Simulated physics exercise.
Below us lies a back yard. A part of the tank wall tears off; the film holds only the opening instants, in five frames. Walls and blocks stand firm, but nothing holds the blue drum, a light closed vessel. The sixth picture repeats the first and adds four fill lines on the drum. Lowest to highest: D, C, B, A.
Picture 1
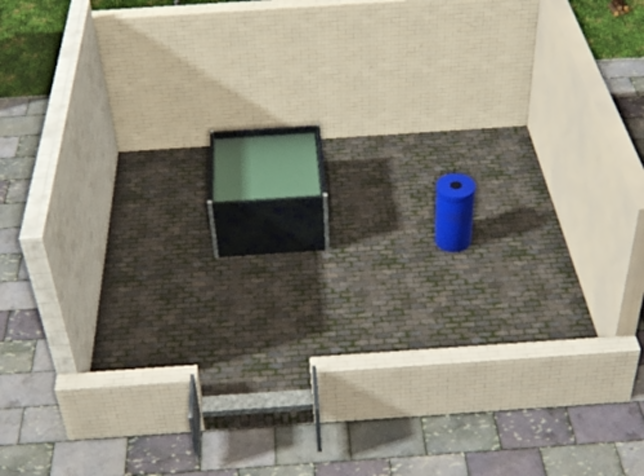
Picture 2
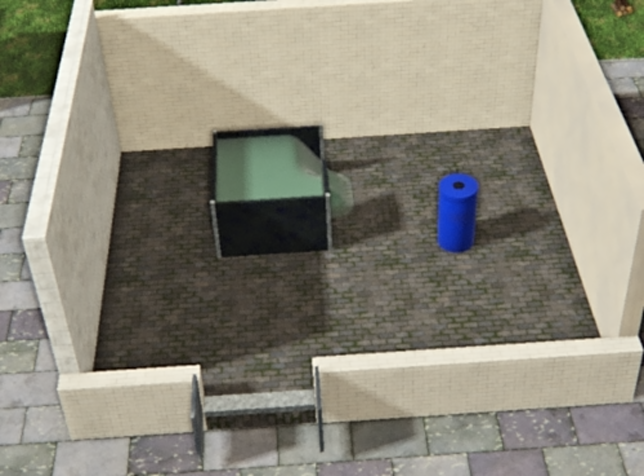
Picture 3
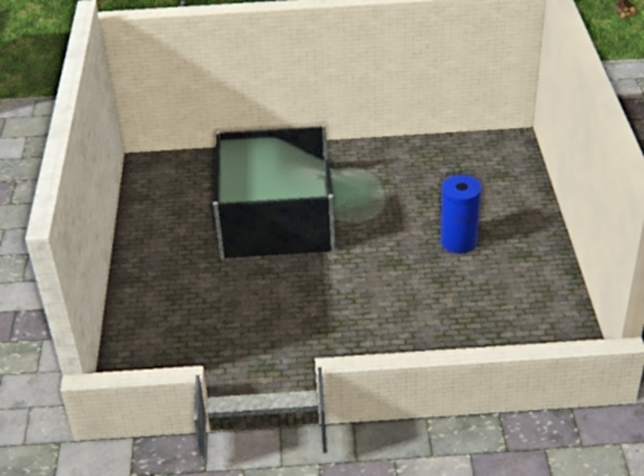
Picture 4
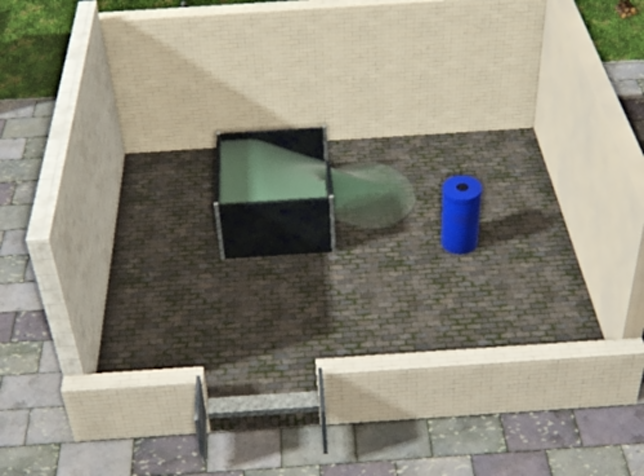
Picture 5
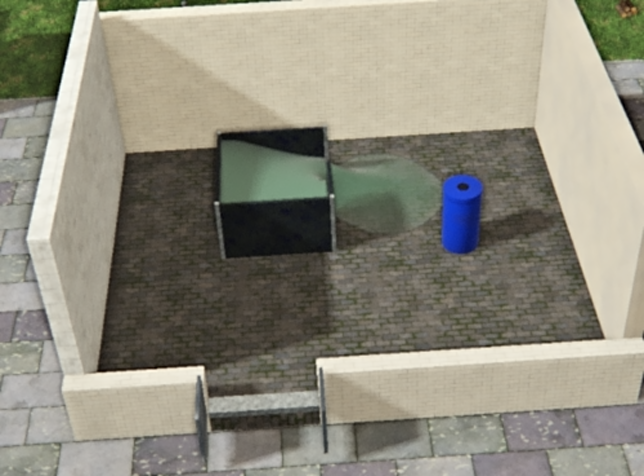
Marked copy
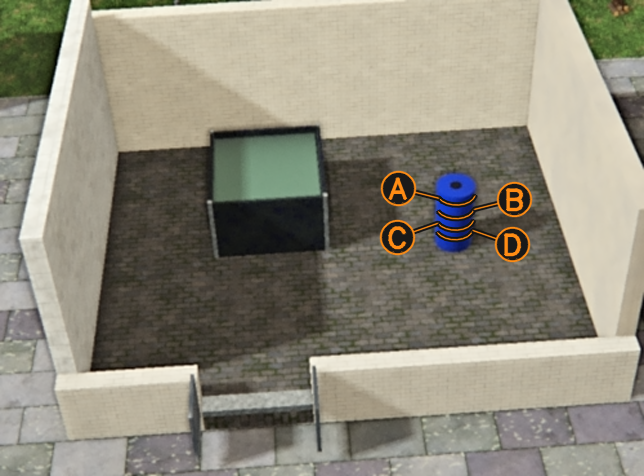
Pale green liquid fills a square, dark-sided tank in a walled, brick-paved back yard, with a blue drum standing to its right. The liquid pours out through the tank's right side and spreads rightward across the paving in a widening, rounded puddle, its edge drawing close to the drum.
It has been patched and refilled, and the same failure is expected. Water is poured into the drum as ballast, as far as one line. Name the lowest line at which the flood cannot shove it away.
D.
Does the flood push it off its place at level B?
No, not at all.
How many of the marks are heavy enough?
All of them.
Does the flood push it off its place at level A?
No, not at all.
On the marked copy, A at (458, 205); B at (458, 218); C at (457, 230); D at (456, 239); from the bottom up D, C, B, A.
Choosing A, it does not move.
Choosing B, it does not move.
Choosing C, it does not move.
Choosing D, it does not move.
